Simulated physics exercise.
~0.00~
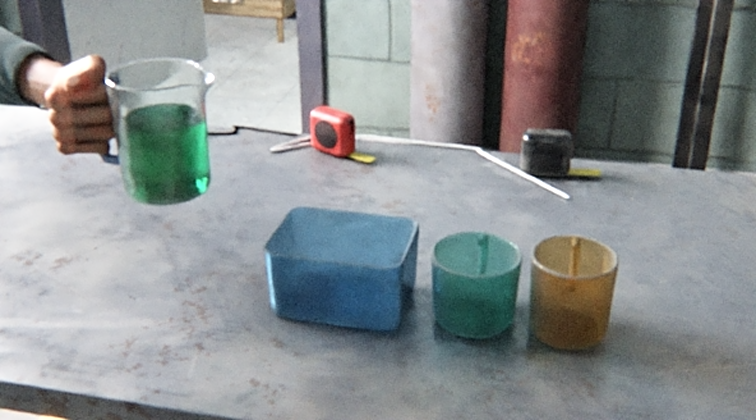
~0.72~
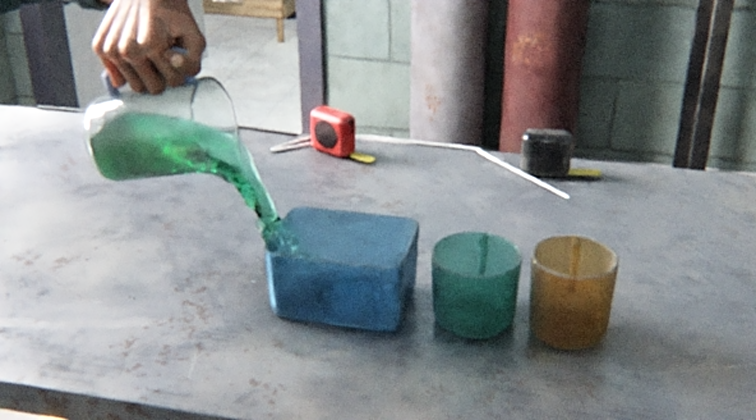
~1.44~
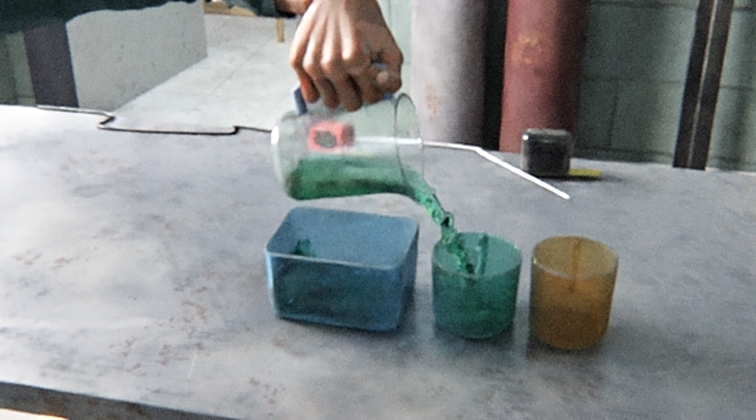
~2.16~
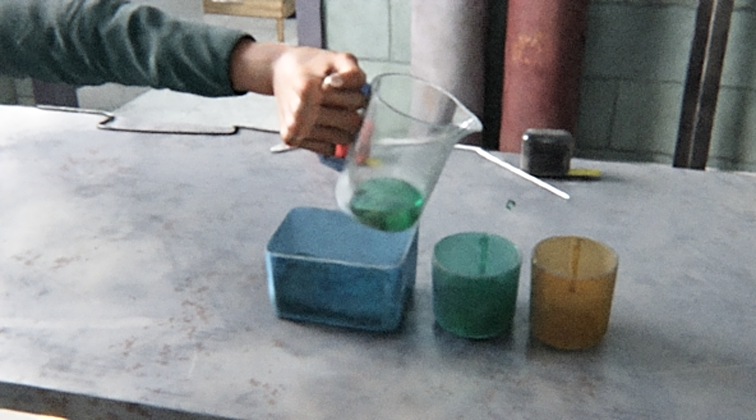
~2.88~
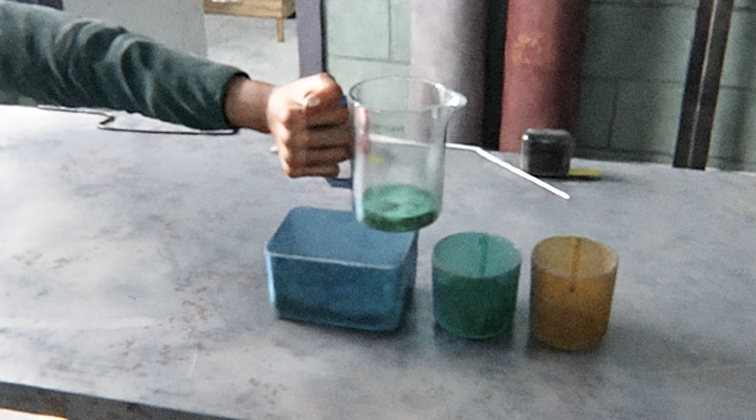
A hand tilts a glass pitcher of green liquid, pouring into a blue oblong tub and then, farther right, into the green mug beside an amber one, before turning the pitcher upright and holding it above the table with a little liquid left.
